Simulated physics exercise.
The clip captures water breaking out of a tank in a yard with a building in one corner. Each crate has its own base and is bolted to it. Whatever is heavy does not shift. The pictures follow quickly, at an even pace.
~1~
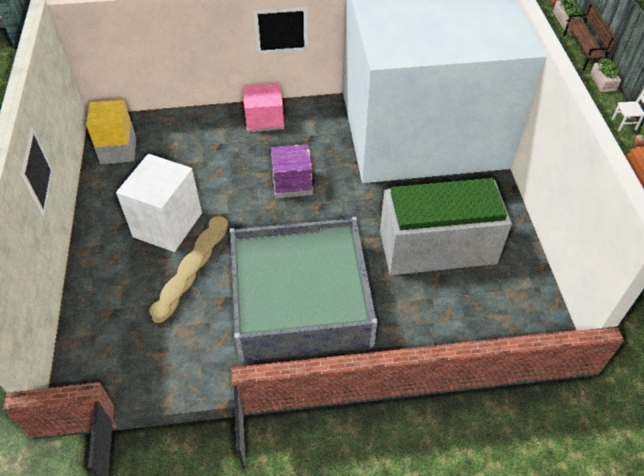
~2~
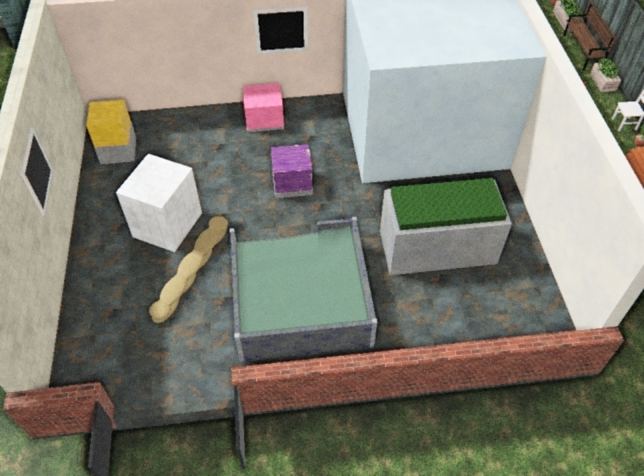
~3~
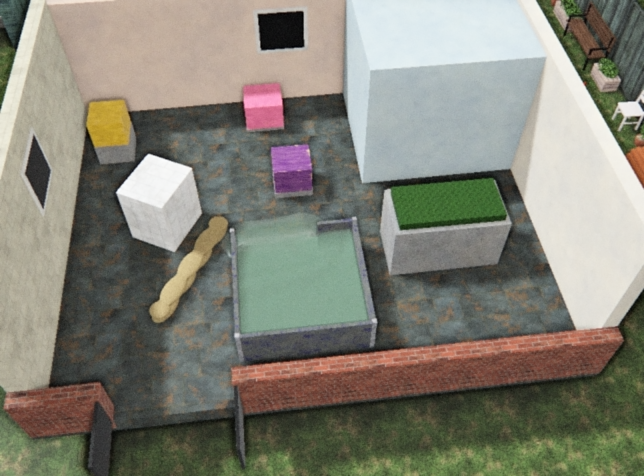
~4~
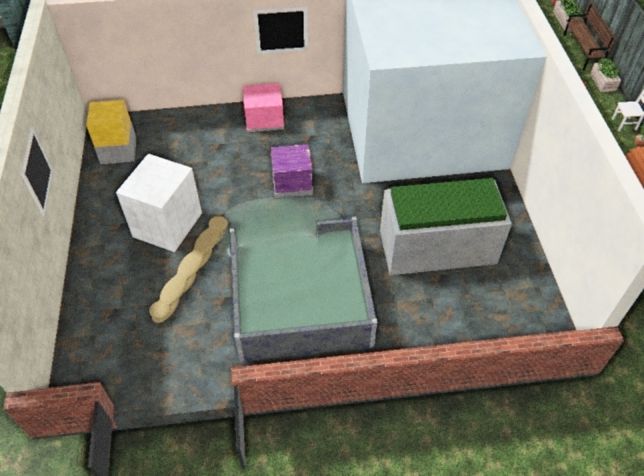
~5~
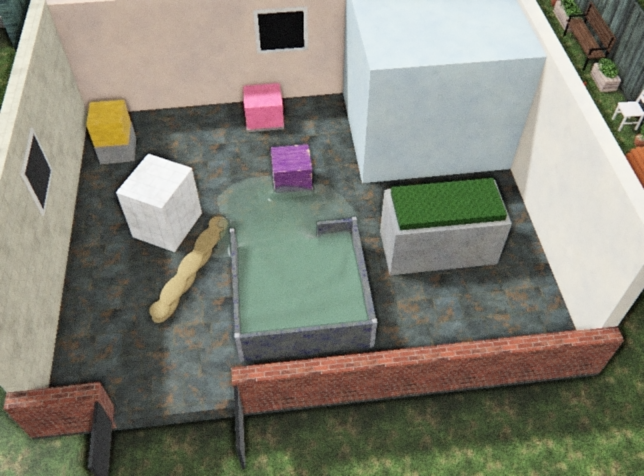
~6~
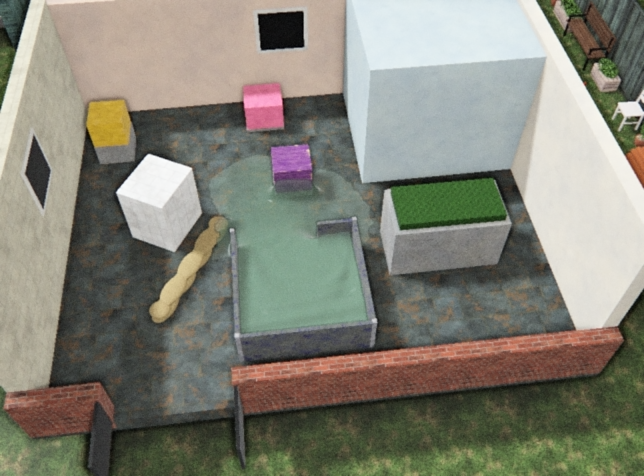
The clip opens on a still, full tank of greenish water in a walled yard with coloured blocks and a twisted tan object. Most of the tank's far side opens, and water pours through the gap, spreading across the dark paving in a widening rounded sheet that surrounds the purple block's base.
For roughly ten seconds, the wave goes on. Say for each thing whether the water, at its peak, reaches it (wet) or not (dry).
Pink crate: Wet; purple crate: Wet; yellow crate: Dry.
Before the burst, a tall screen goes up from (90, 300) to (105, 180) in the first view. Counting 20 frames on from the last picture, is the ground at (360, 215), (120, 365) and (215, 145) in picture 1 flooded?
As listed: Flooded, dry, awash.
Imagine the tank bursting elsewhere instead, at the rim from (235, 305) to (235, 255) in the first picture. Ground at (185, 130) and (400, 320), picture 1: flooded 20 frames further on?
I'd expect the first point to stay dry and the second point to stay dry.
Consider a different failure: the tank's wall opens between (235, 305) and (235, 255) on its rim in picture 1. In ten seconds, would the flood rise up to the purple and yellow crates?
The purple crate is not reached; the yellow crate is not reached.
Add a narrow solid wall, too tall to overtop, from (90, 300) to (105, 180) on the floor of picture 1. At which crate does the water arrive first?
That would be the purple-painted one.
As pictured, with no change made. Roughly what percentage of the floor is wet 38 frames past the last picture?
That works out at 85 %.
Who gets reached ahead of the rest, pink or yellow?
The pink-painted one.
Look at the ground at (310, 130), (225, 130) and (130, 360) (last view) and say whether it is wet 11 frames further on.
Going through them one by one, the first is waterlogged, the second waterlogged and the third spared.
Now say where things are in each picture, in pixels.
In the first frame, the tank at (300, 277) is whole and still.
In the second frame, the front is at a hidden place, out from the gap on the tank's far side.
In the third frame, water pours out on the tank's far side and has run to (312, 217).
In the fourth frame, water pours out on the tank's far side and has run to (320, 204).
In the fifth frame, water pours out on the tank's far side and has run to (246, 182).
In the sixth frame, the front is at (254, 158), out from the gap on the tank's far side.
A moment on, water covers 25 % of the floor; the pink crate water round its plinth, the purple crate water round its plinth, the yellow crate not reached.
Next, water covers 45 % of the floor; the pink crate water round its plinth, the purple crate water round its plinth, the yellow crate water round its plinth.
Then, water covers 60 % of the floor; the pink crate water round its plinth, the purple crate water round its plinth, the yellow crate water round its plinth.
Later, water covers 85 % of the floor; the pink crate water round its plinth, the purple crate water round its plinth, the yellow crate water round its plinth.
In the end, water covers 95 % of the floor; the pink crate was topped, the purple crate was topped, the yellow crate stayed above the water.
